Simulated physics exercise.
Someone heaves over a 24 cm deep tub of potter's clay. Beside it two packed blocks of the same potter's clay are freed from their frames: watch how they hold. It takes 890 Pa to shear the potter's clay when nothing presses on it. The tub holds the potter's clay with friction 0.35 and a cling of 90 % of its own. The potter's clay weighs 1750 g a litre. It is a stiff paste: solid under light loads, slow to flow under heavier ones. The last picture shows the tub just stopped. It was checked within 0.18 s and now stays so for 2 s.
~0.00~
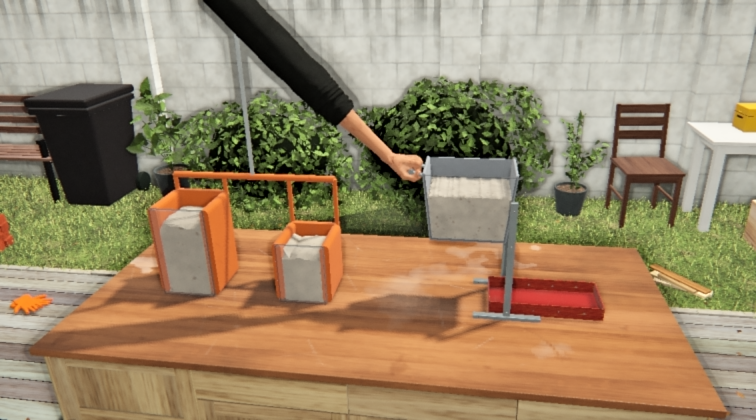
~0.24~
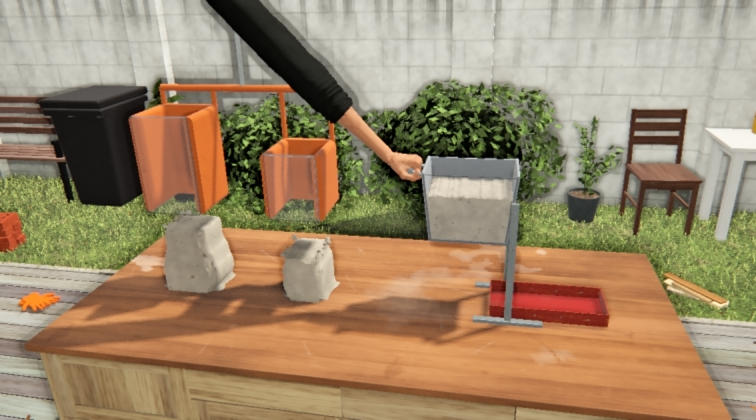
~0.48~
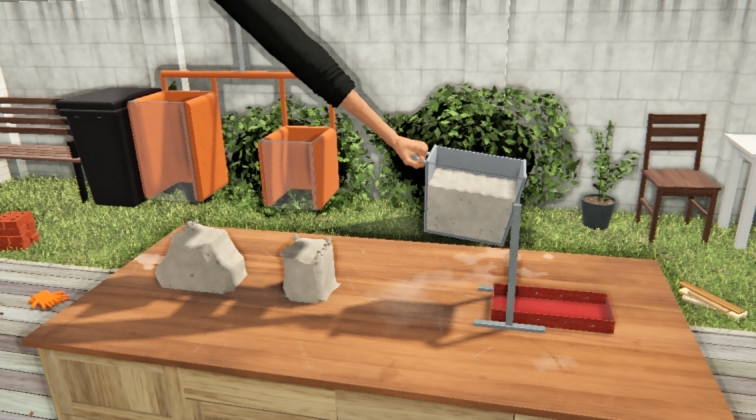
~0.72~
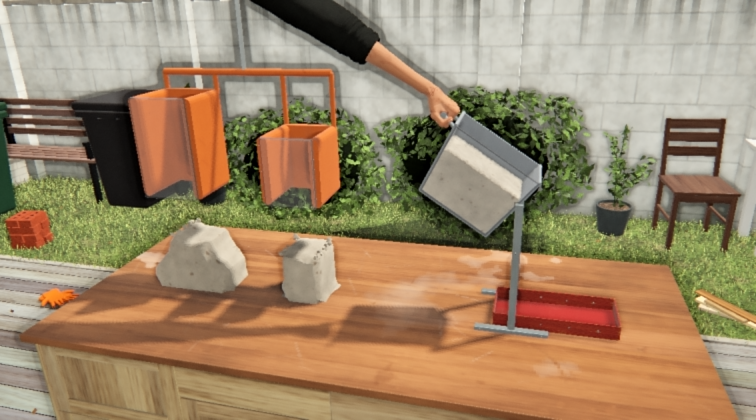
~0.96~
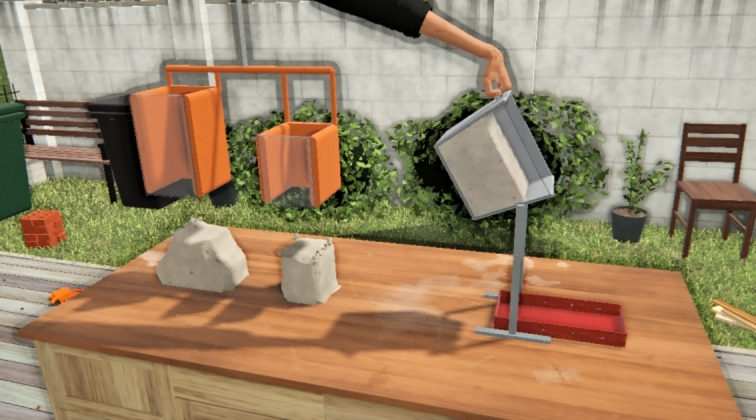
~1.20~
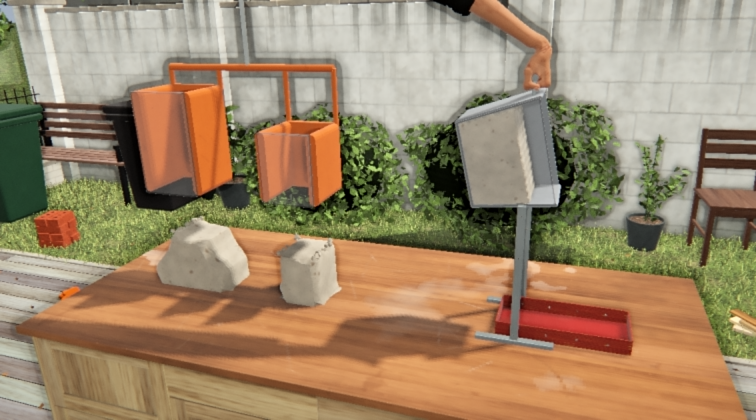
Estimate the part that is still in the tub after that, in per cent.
Close to 100 per cent.
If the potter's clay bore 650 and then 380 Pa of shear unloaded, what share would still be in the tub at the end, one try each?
In turn about 100 %, 65 %.
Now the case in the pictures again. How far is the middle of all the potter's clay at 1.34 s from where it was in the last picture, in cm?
About 0 cm.
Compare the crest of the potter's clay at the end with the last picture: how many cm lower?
Roughly 0 cm.
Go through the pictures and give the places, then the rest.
In the first picture, handle-side rim at (425, 175), tilt 0 degrees; highest point of the potter's clay at (443, 196); test blocks 31 cm, 20 cm high (left to right).
In the second picture, handle-side rim at (424, 174), tilt 0 degrees; highest point of the potter's clay at (443, 196); test blocks 27 cm, 19 cm high (left to right).
In the third picture, handle-side rim at (429, 162), tilt 7 degrees; highest point of the potter's clay at (434, 186); test blocks 21 cm, 19 cm high (left to right).
In the fourth picture, handle-side rim at (457, 126), tilt 34 degrees; highest point of the potter's clay at (449, 150); test blocks 21 cm, 19 cm high (left to right).
In the fifth picture, handle-side rim at (505, 103), tilt 61 degrees; highest point of the potter's clay at (480, 121); test blocks 21 cm, 19 cm high (left to right).
In the sixth picture, handle-side rim at (541, 99), tilt 78 degrees; highest point of the potter's clay at (509, 112); test blocks 21 cm, 19 cm high (left to right).
By 1.34 s, the tub is at 78 degrees and holds 100 %.
By 1.51 s, the tub is at 78 degrees and holds 100 %.
By 1.68 s, the tub is at 78 degrees and holds 100 %.
By 1.85 s, the tub is at 78 degrees and holds 100 %.
By 3.20 s, at the end, the tub is at 78 degrees and holds 100 %.
